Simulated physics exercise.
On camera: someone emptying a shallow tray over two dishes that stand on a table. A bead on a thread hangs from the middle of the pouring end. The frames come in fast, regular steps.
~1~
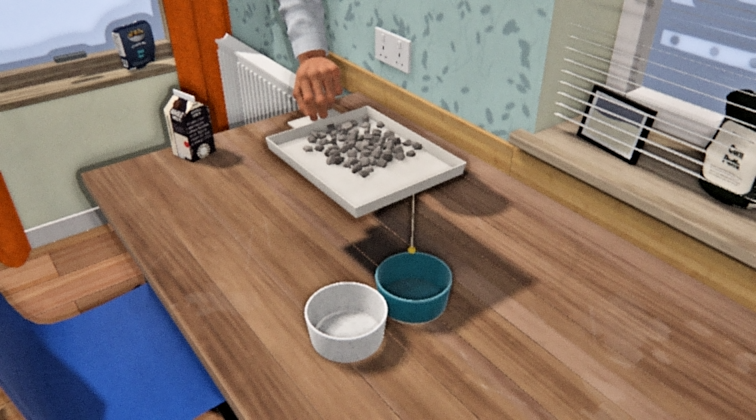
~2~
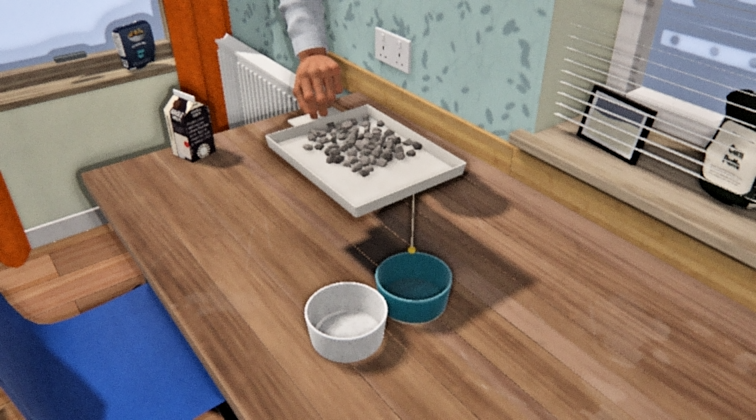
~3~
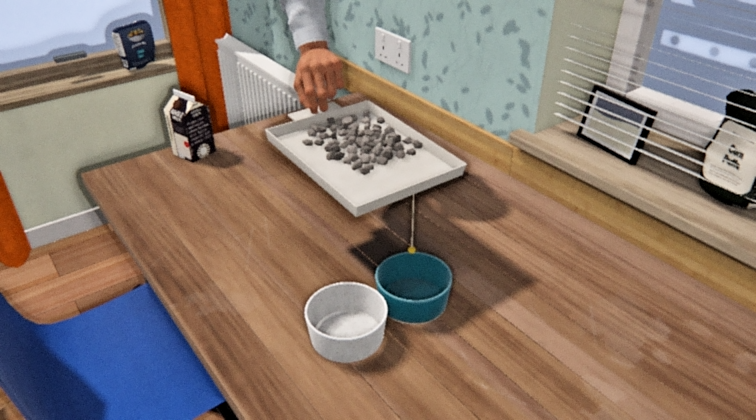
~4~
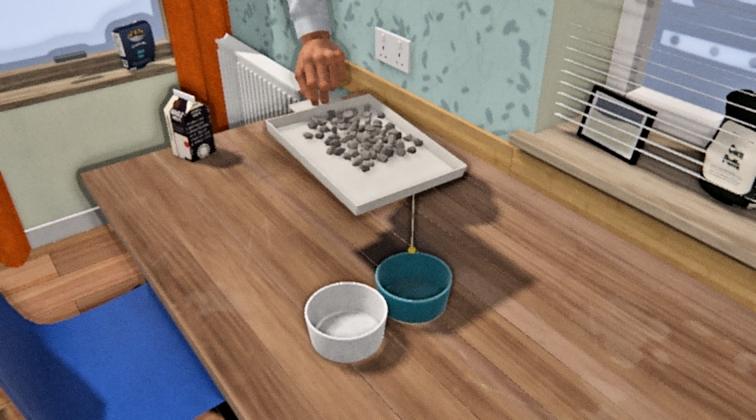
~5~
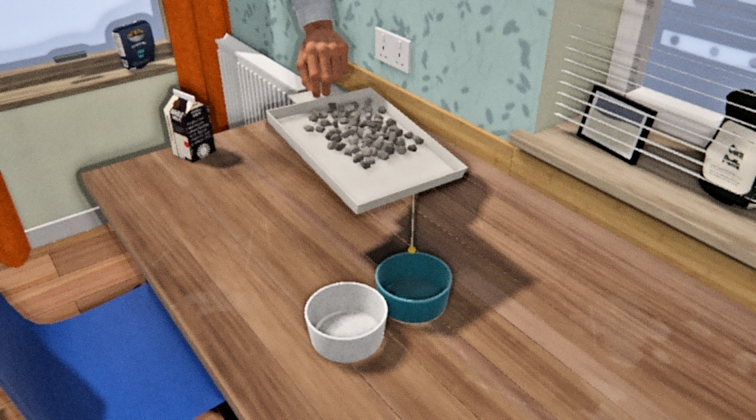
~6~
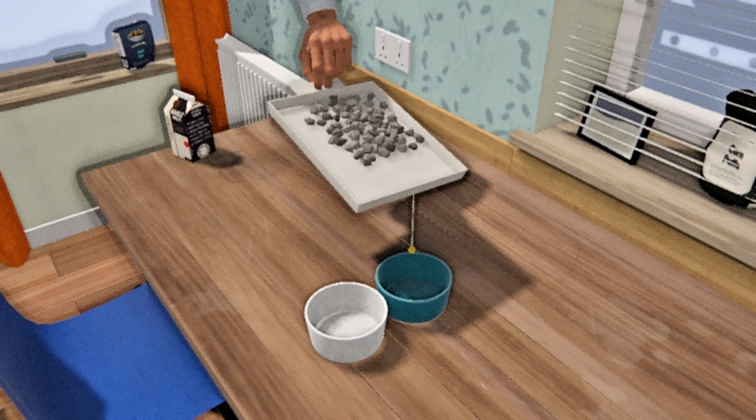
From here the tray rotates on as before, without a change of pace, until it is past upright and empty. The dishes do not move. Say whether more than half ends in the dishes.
In the dishes lies only the smaller part of it.
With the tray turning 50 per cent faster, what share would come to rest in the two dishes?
Close to 10 per cent.
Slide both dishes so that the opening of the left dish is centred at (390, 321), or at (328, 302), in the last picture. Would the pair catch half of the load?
First below a half, then below a half.
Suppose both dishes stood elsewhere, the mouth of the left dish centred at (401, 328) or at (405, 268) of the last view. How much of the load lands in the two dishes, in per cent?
Near 10 % and 80 %.
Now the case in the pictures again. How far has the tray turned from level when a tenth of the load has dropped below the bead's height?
Roughly 75°.
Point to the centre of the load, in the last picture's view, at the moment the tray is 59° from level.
Close to (434, 160).
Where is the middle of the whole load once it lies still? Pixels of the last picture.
At about (468, 277).
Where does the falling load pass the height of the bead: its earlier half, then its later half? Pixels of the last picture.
The first part at (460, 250); the rest at (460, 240).
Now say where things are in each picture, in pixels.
The first picture shows corners of the pouring end at (356, 206) and (463, 162), level; middle of the load at (364, 143), bits of gravel; left dish at (370, 344); right dish at (438, 307); bead on its thread at (412, 250).
The second picture shows corners of the pouring end at (356, 206) and (463, 163), level; middle of the load at (364, 142).
The third picture shows corners of the pouring end at (357, 205) and (464, 164), tipped barely, lowest at the right corner; middle of the load at (364, 139).
The fourth picture shows corners of the pouring end at (358, 204) and (464, 165), tipped a little, lowest at the right corner; middle of the load at (365, 135).
The fifth picture shows corners of the pouring end at (358, 203) and (465, 167), tipped a little, lowest at the right corner; middle of the load at (366, 130).
The sixth picture shows corners of the pouring end at (360, 202) and (465, 168), tipped a little, lowest at the right corner; middle of the load at (367, 125); left dish at (370, 344); right dish at (438, 307).
Soon, tray tipped steeply; nearly all on the tray; a stray few in the air.
A while on, tray tipped right over; most on the tray; a stray few in the right dish; about a quarter outside both; a small part in the air.
Towards the end, tray tipped past a quarter turn; a small part in the right dish; most outside both.
Finally, tray tipped past a quarter turn; none in the left dish; a small part in the right dish; most outside both.
